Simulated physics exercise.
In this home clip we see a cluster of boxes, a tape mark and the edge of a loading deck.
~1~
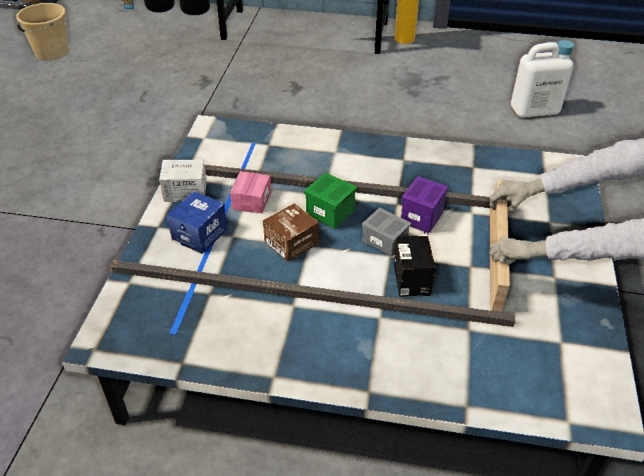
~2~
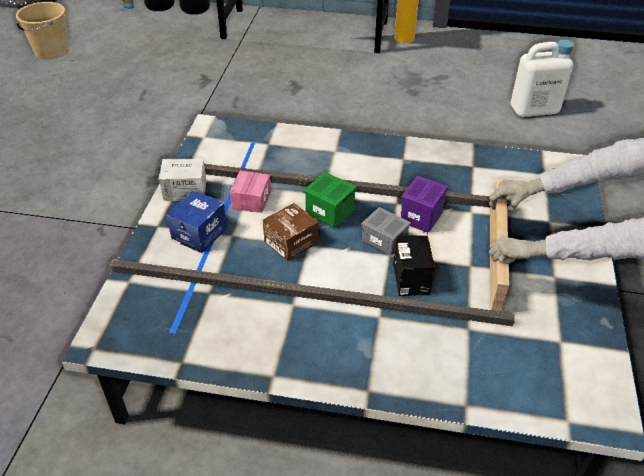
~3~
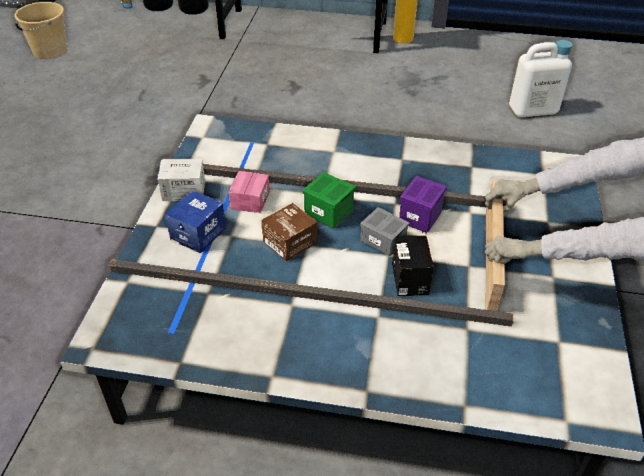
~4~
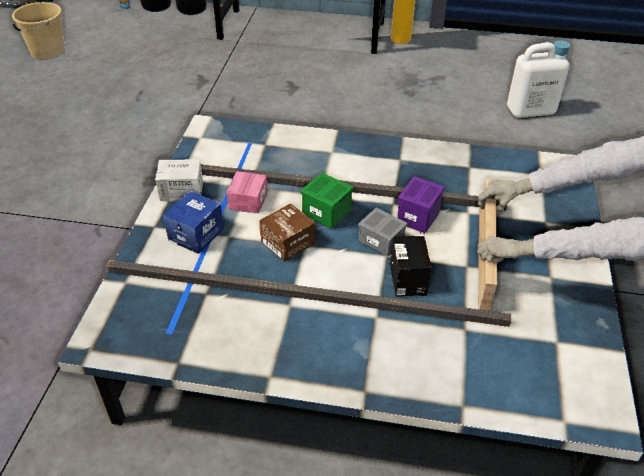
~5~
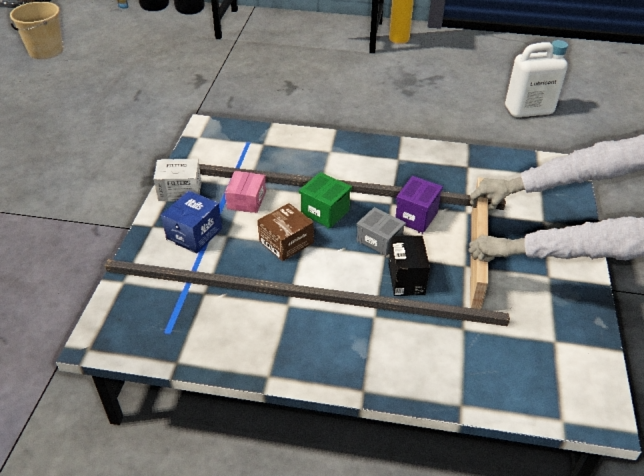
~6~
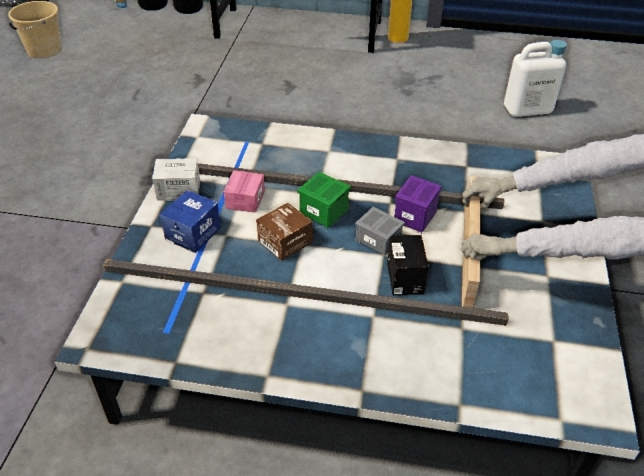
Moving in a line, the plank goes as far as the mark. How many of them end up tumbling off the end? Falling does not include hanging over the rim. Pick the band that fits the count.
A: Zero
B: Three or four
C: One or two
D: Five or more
The answer is B.
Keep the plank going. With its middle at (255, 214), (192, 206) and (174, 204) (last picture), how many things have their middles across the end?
1, 3 and 5.
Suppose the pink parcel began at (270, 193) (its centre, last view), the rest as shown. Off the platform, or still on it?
Note: Pink parcel leaves the top.
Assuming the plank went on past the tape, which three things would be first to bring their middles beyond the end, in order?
White box, blue box, pink parcel.
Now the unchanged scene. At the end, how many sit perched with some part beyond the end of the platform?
Overhang count: 0.
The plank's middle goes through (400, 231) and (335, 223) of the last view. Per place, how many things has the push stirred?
Respectively 3 and 5.
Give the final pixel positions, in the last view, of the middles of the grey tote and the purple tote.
Reading them off: First (193, 214); then (207, 182).
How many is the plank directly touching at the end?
Count: 3.
Soon after, none off yet; white box at rest near (177, 180); blue box at rest near (191, 221); pink parcel at rest near (245, 191).
Then, none off yet; white box at rest near (177, 180); blue box at rest near (191, 221); pink parcel moved about its own width near (220, 189).
By the end, the number that fall off is three or four; fallen, pink parcel, blue box and white box.
